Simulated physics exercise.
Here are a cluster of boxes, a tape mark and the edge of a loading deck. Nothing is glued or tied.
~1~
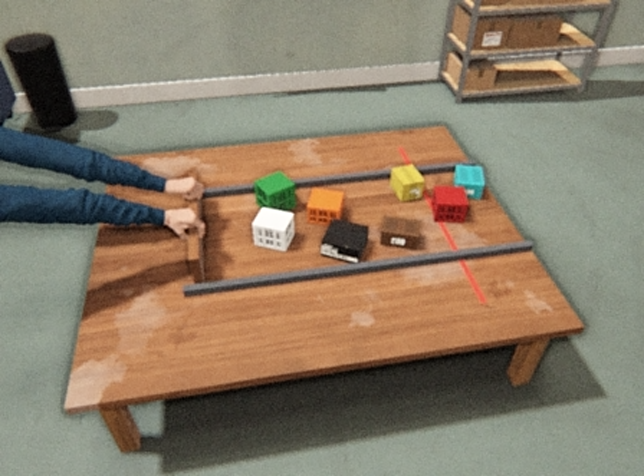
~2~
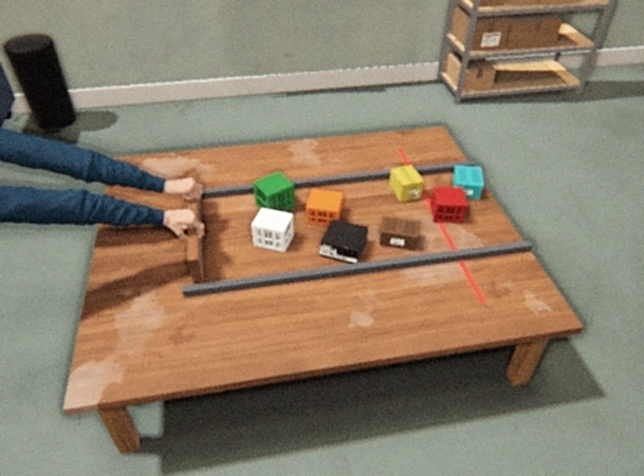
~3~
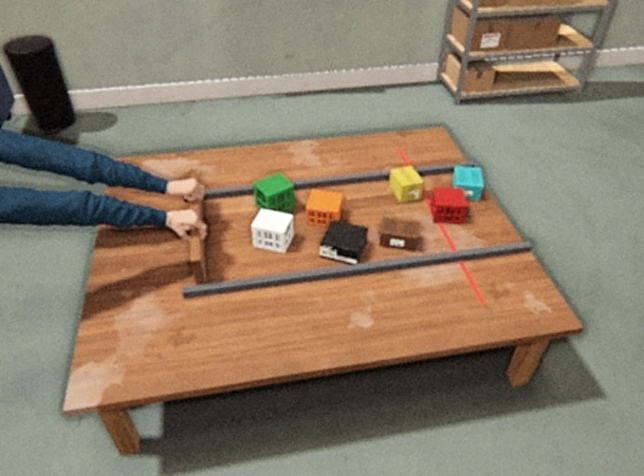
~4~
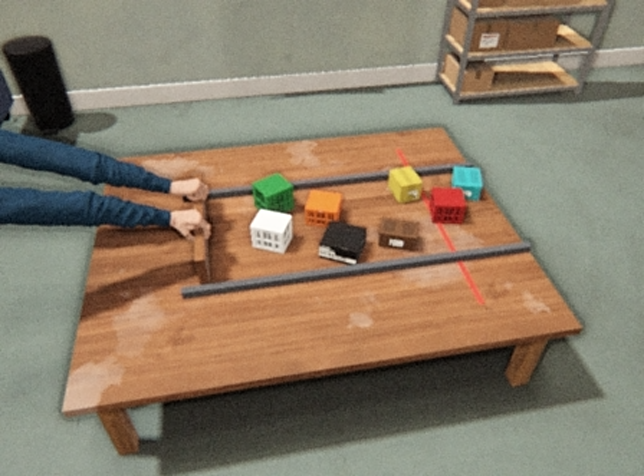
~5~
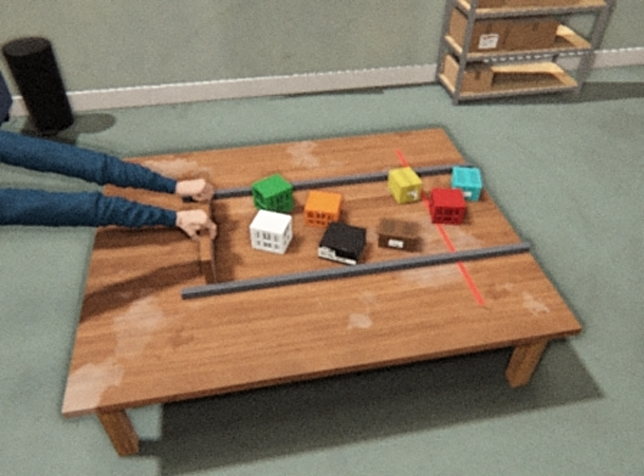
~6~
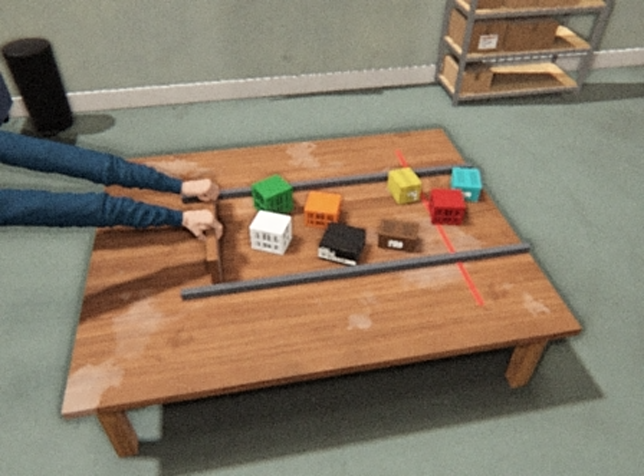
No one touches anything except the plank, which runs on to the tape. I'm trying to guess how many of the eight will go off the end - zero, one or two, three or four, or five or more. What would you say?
A single one or a pair drops off.
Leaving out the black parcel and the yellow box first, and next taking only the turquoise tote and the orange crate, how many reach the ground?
Fallen: 0 in the first try, 0 in the other.
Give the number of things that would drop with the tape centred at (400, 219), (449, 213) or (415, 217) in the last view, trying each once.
Result per try: 0; 1; 0.
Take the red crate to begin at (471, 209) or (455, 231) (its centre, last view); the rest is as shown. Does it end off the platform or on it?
Well, it remains the first time and tips off the second time.
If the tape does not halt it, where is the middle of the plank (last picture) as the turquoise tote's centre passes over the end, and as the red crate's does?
About (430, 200), and about (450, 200) for the other.
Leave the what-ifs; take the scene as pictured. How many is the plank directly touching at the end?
3 of them.
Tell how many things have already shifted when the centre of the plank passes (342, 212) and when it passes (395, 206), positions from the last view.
At the first point the count is 5, at the second it's 7.
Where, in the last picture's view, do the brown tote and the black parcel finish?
The first sits around (502, 231), while the other sits around (468, 236).
A little later, none off yet; turquoise tote at rest near (465, 185); red crate at rest near (446, 207); yellow box at rest near (404, 186).
Next, none off yet; turquoise tote at rest near (465, 185); red crate shifted a little near (460, 208); yellow box shifted about its own width near (429, 180).
When it is over, the number that fall off is one or two; down, turquoise tote.
